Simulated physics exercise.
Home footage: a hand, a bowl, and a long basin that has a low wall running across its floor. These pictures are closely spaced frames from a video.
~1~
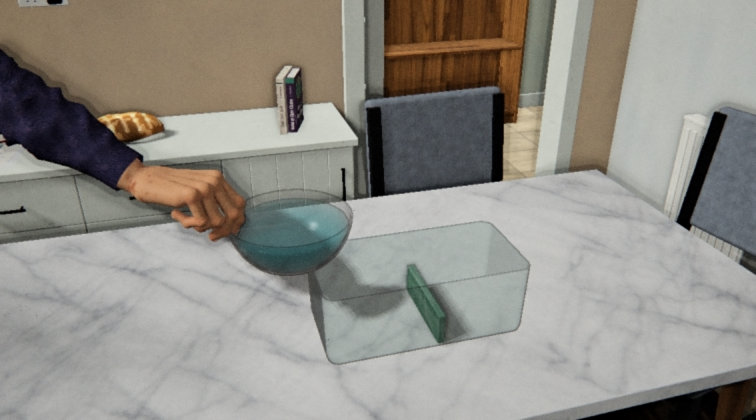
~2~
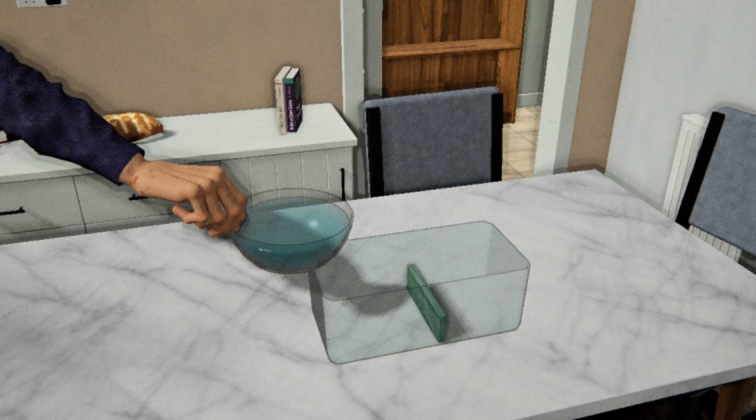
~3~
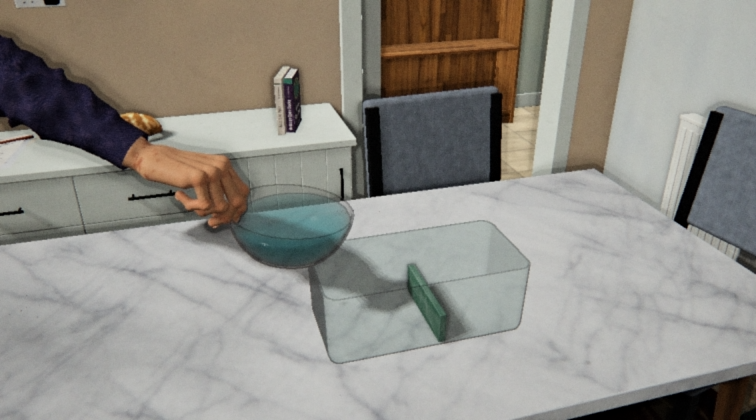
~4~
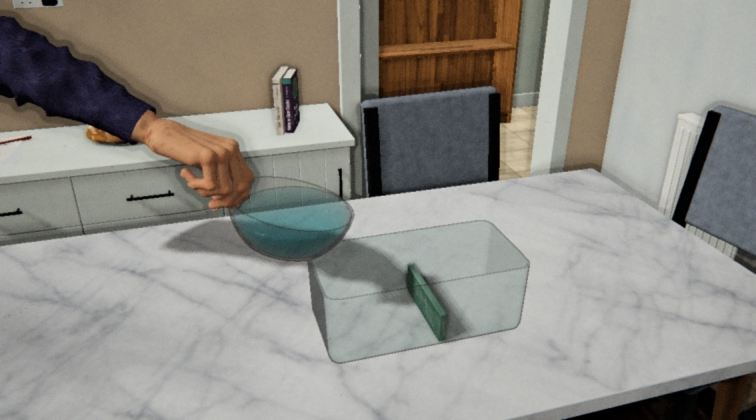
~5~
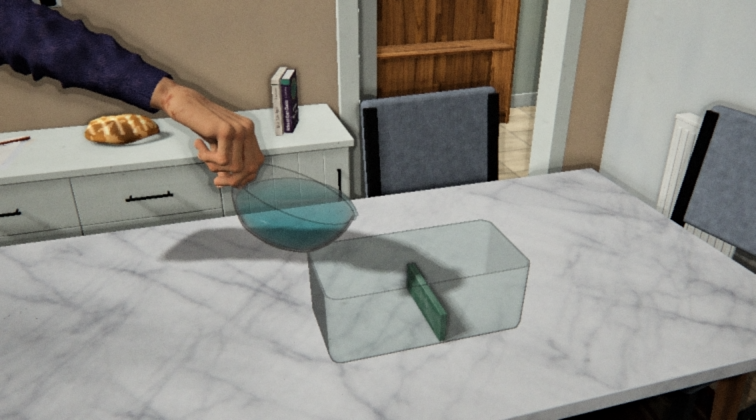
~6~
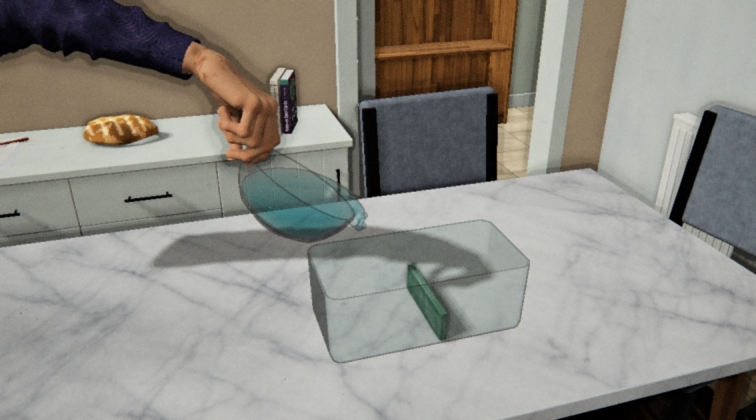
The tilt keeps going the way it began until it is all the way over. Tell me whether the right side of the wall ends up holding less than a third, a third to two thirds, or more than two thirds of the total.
Honestly, the portion right of the wall is middling, a third to two thirds.
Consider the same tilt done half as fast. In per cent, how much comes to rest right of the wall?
Roughly 35 percent.
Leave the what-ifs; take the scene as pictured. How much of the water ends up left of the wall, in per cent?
About 45 per cent.
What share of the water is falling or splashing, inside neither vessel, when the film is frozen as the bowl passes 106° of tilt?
I'd say some 60 per cent of it.
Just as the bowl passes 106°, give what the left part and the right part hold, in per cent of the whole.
Left: Roughly 25 %; right: Roughly 5 %.
A moment on, the bowl is tipped right over and 10 per cent is still to pour, 24 is left of the wall and 6 right of it.
Next, the bowl is tipped right over and 0 per cent is still to pour, 35 is left of the wall and 52 right of it.
Then the bowl is tipped right over and 0 per cent is still to pour, 38 is left of the wall and 38 right of it.
Later the bowl is tipped right over and 0 per cent is still to pour, 46 is left of the wall and 49 right of it.
At rest 46 per cent lies left of the wall, 48 right of it and 6 outside.
